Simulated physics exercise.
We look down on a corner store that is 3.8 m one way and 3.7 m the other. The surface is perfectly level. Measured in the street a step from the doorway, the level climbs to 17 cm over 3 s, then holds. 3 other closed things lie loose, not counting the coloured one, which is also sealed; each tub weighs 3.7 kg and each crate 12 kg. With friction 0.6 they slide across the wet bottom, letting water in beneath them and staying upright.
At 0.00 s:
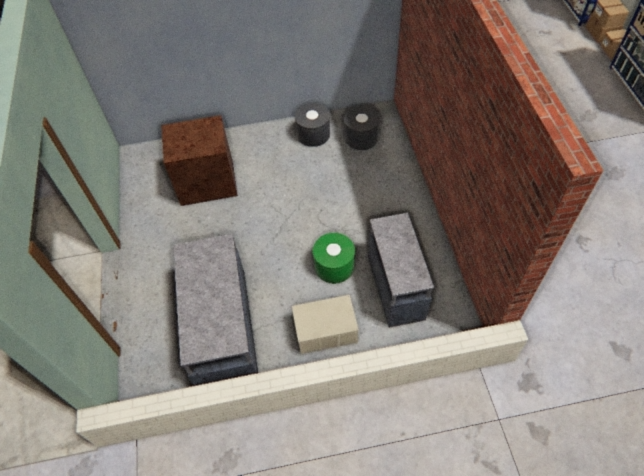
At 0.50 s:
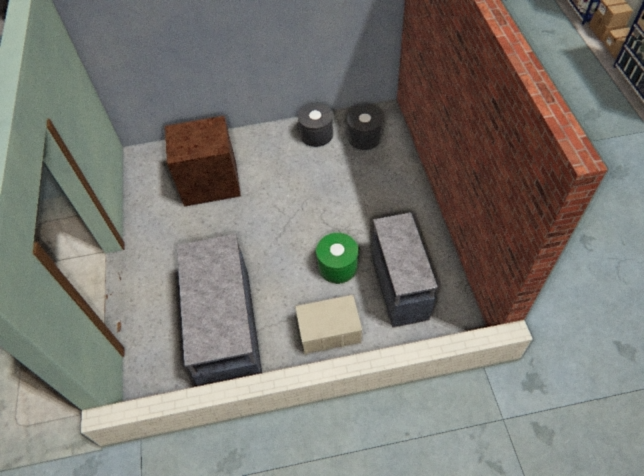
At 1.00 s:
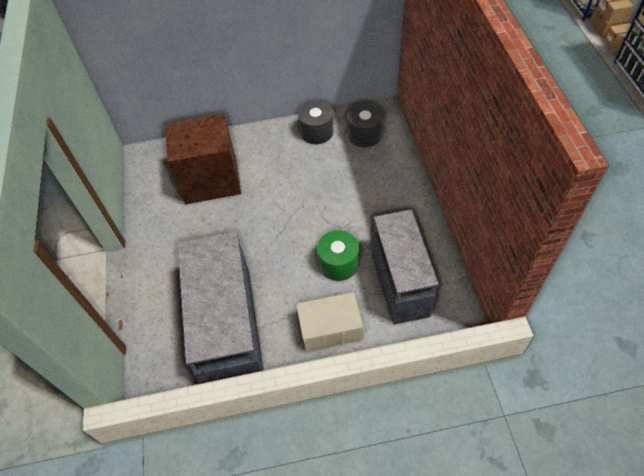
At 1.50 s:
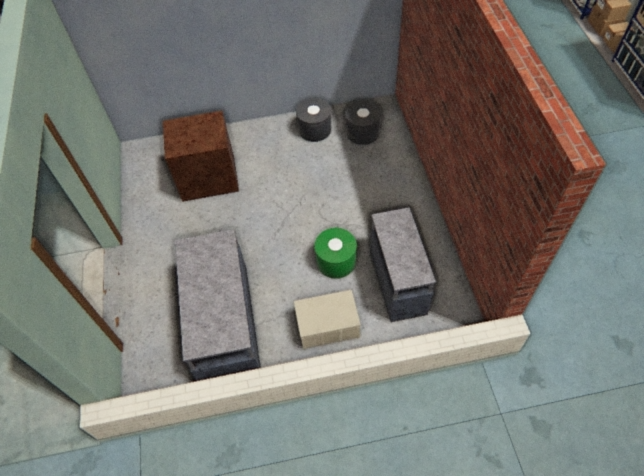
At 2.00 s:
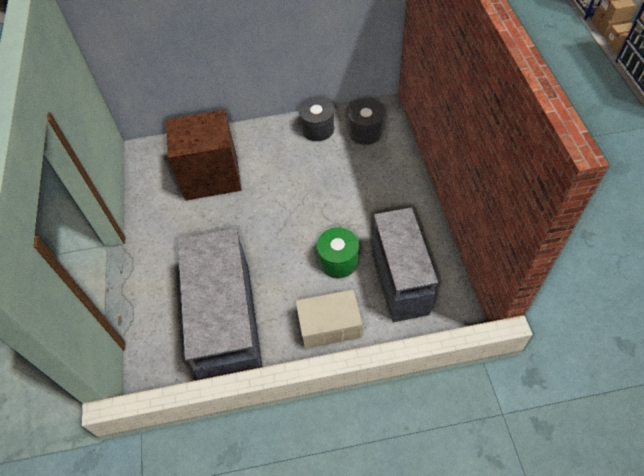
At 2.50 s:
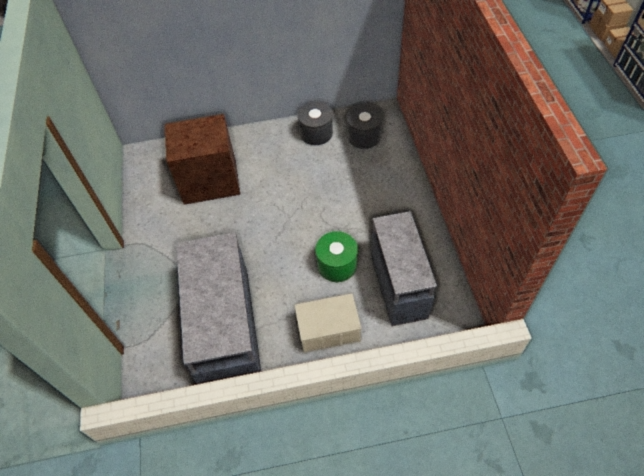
Water spread over the paving outside the walled room, then crept in a thin, clear patch through the doorway on the left, while the green tub and everything else on the floor stayed put.
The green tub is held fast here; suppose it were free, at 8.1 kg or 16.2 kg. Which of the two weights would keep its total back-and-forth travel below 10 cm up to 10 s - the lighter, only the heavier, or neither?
The lighter one already.
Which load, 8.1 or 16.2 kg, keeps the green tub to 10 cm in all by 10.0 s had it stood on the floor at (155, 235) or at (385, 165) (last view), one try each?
At the first spot nothing offered works, at the second the heavier mass is required.
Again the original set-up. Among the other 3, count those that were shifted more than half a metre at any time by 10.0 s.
2 in all.
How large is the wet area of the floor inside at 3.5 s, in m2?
About 2.5 m2.
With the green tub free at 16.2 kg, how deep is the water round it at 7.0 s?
Close to 2 cm deep.
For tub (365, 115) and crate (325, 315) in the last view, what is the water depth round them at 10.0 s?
5 and 4 cm.
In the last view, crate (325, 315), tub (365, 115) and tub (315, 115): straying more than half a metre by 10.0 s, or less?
First stays inside, then exceeds it, then exceeds it.
After 3.5 s the green tub would be 0 cm from its start with 8.1 kg and 0 cm from its start with 16.2 kg; 0 cm of water round it then.
After 4.5 s the green tub would be 0 cm from its start with 8.1 kg and 0 cm from its start with 16.2 kg; 2 cm of water round it then.
After 7.0 s the green tub would be 0 cm from its start with 8.1 kg and 0 cm from its start with 16.2 kg; 2 cm of water round it then.
After 10.0 s the green tub would be 0 cm from its start with 8.1 kg and 0 cm from its start with 16.2 kg; 5 cm of water round it then.
